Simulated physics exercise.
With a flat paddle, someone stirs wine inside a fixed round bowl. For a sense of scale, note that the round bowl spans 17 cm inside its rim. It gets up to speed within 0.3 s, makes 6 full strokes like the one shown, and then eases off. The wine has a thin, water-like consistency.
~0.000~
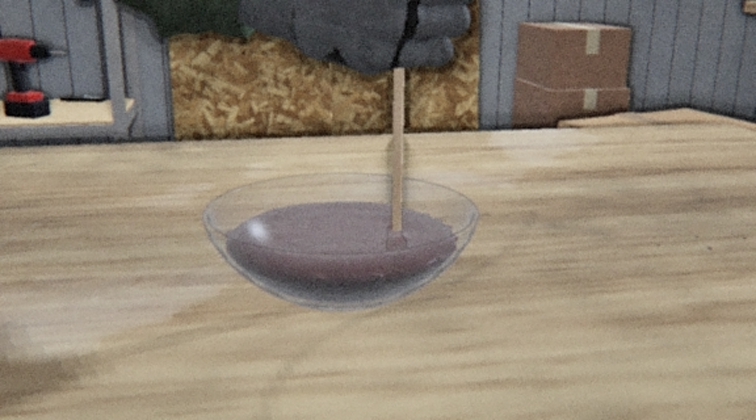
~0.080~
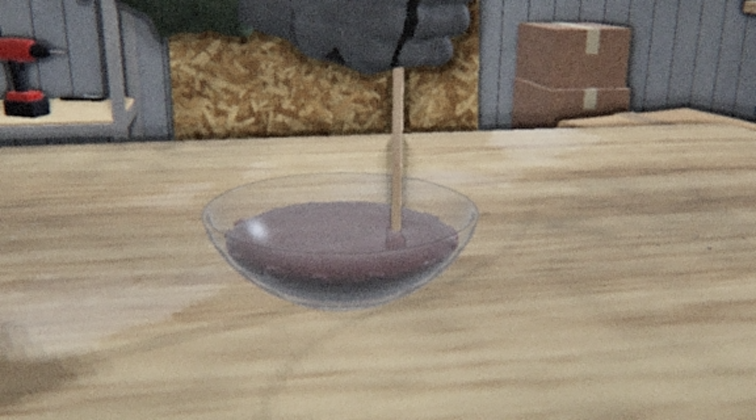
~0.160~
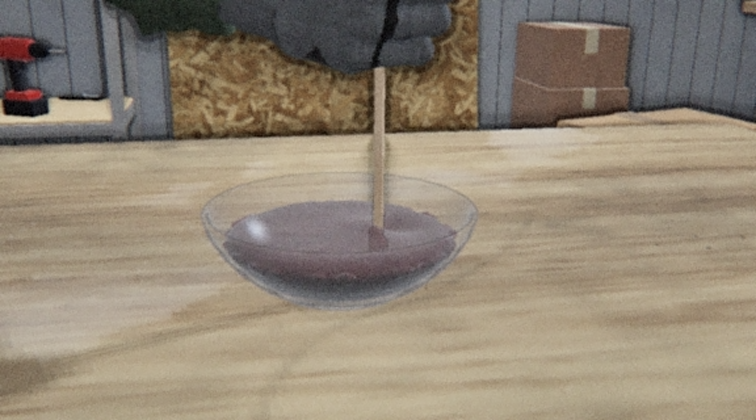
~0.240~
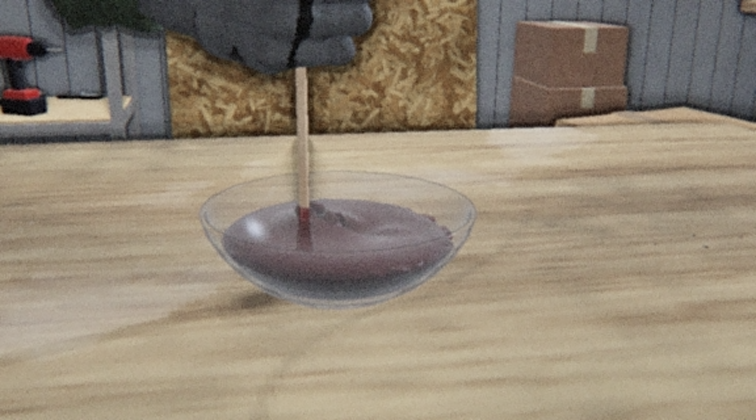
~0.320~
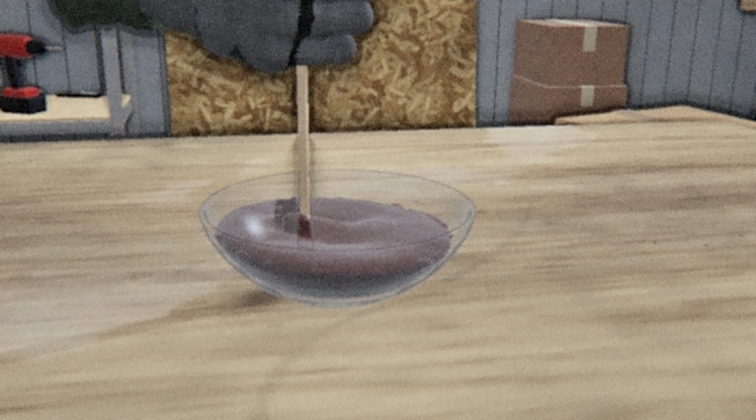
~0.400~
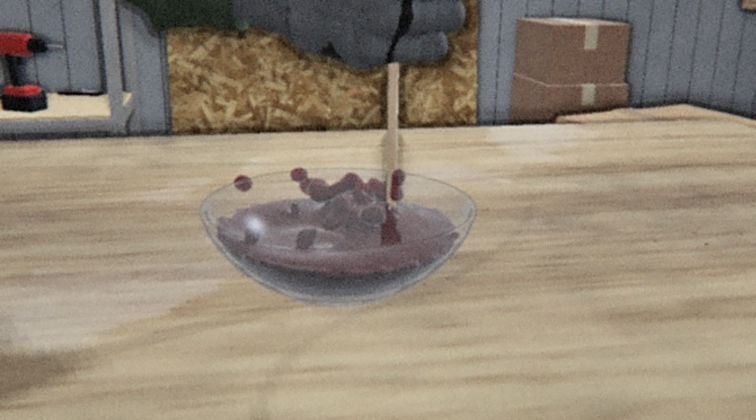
At first, a gray-gloved hand holds a thin wooden stick upright near the right side of a clear bowl of dark purplish liquid. The hand sweeps the stick left, rippling the surface, then moves it back right as dark red drops splash up above the liquid.
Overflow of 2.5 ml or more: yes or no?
Yes, it overflows.
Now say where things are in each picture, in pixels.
The stem is at (399, 99); surface from (222, 241) to (455, 228); the rim runs from (204, 218) to (470, 204), in the first frame.
The stem is at (398, 98); surface from (222, 240) to (454, 227), in the second frame.
The stem is at (379, 98); surface from (221, 240) to (453, 228), in the third frame.
The stem is at (302, 99); surface from (218, 236) to (449, 230), in the fourth frame.
The stem is at (303, 97); surface from (212, 228) to (450, 228), in the fifth frame.
The stem is at (393, 94); surface from (216, 231) to (455, 217), in the sixth frame.
By 0.78 s 5 ml is over the rim.
By 1.16 s 9 ml is over the rim.
By 1.55 s 11 ml is over the rim.
By 1.93 s 13 ml is over the rim.
At rest 13 ml is over the rim.
